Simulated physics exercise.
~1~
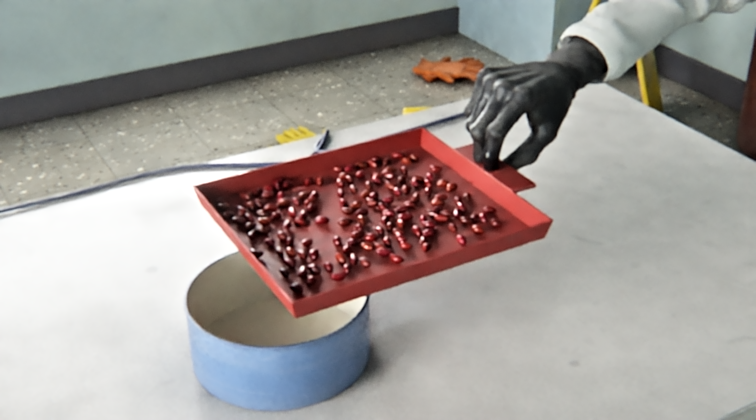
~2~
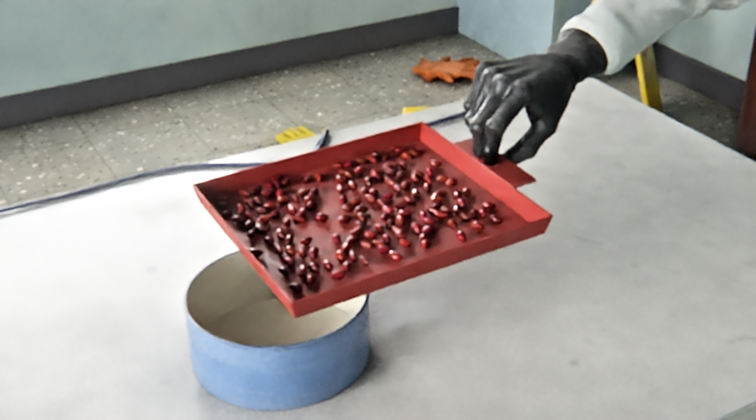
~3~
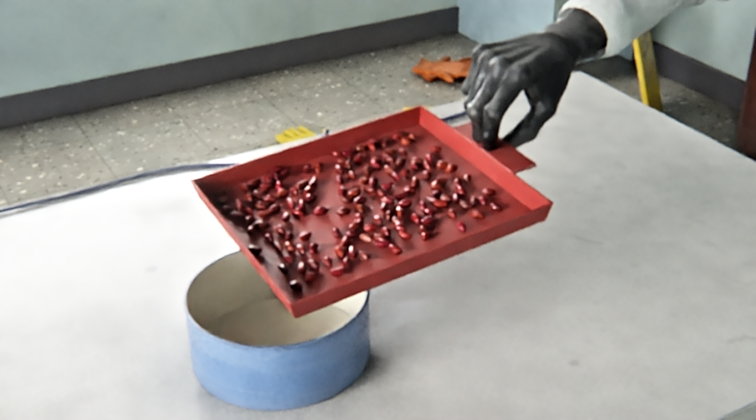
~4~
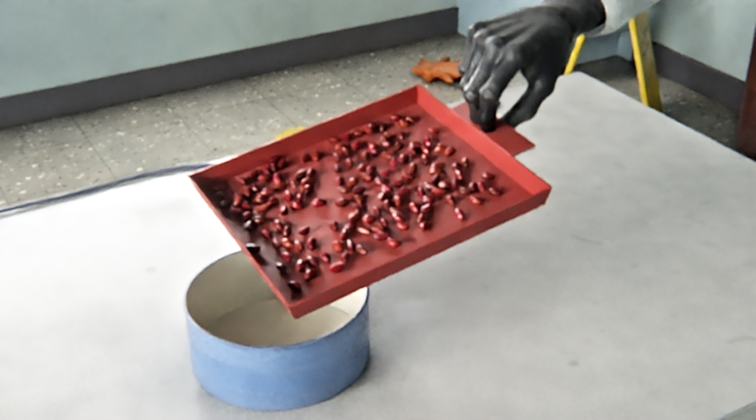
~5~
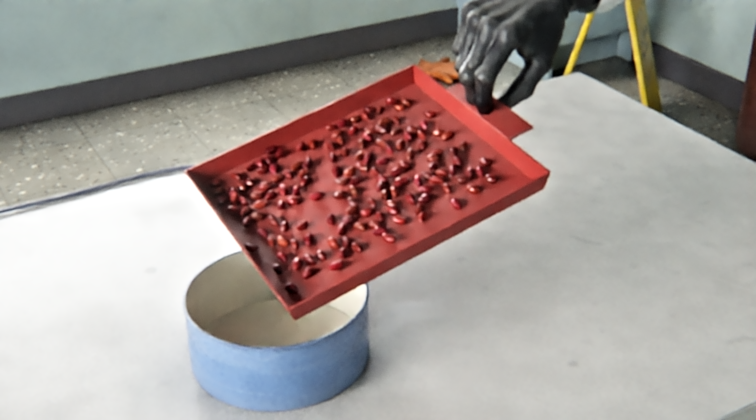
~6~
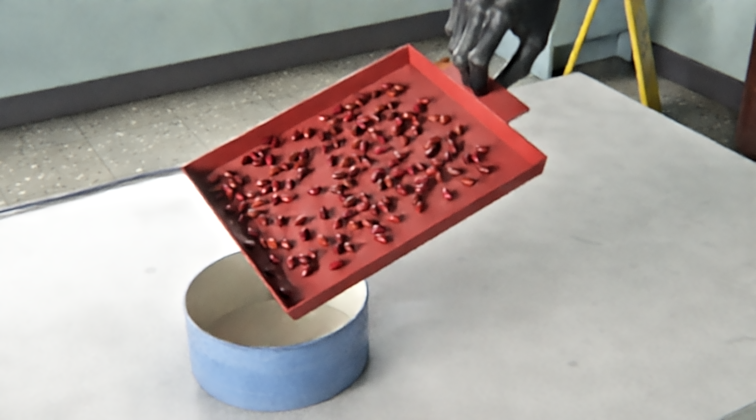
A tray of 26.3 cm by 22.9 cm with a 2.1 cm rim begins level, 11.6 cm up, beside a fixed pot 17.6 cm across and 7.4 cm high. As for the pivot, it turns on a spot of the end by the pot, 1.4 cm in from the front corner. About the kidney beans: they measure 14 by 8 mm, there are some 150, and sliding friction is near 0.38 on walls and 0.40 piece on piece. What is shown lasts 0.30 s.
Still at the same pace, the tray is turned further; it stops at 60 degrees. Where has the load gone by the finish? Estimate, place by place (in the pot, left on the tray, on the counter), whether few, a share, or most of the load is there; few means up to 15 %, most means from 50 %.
My estimate: Pot: Few, tray: Most, counter: A share.
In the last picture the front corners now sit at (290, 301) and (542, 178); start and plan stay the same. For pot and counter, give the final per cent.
That works out as pot 0 and counter 5.
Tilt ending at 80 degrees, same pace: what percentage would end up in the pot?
About 0 in a hundred would end up in the pot.
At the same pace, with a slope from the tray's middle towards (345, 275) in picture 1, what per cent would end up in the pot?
Near 0 percent, give or take.
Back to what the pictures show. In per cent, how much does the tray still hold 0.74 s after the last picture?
I'd put it at roughly 70 per cent.
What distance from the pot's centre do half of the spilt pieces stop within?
I'd say close to 20 centimetres.
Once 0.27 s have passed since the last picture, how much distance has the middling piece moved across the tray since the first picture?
Roughly 6 cm.
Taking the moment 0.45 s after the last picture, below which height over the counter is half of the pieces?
Some 16 cm.
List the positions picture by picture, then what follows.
In the first picture, tray tilt 0 degrees, front corners at (295, 298) and (546, 219); middle of the pieces at (361, 213); pot at (277, 291).
In the second picture, tray tilt 1 degrees, front corners at (294, 298) and (545, 215); middle of the pieces at (361, 209).
In the third picture, tray tilt 5 degrees, front corners at (293, 299) and (545, 202), lowest corner left front; middle of the pieces at (360, 201).
In the fourth picture, tray tilt 9 degrees, front corners at (292, 301) and (544, 186), lowest corner left front; middle of the pieces at (358, 190).
In the fifth picture, tray tilt 14 degrees, front corners at (290, 303) and (542, 171), lowest corner left front; middle of the pieces at (356, 181).
In the sixth picture, tray tilt 19 degrees, front corners at (289, 305) and (540, 157), lowest corner left front; middle of the pieces at (339, 176); pot at (276, 292).
Then, 0.27 s after the last picture, tilt 40 degrees; the tray holds 100 %, the pot 0 %.
Then, 0.45 s after the last picture, tilt 54 degrees; the tray holds 100 %, the pot 0 %.
Then, 0.74 s after the last picture, tilt 60 degrees; the tray holds 70 %, the pot 0 %.
In the end, pot 0 %, tray 70 %, counter 30 %.
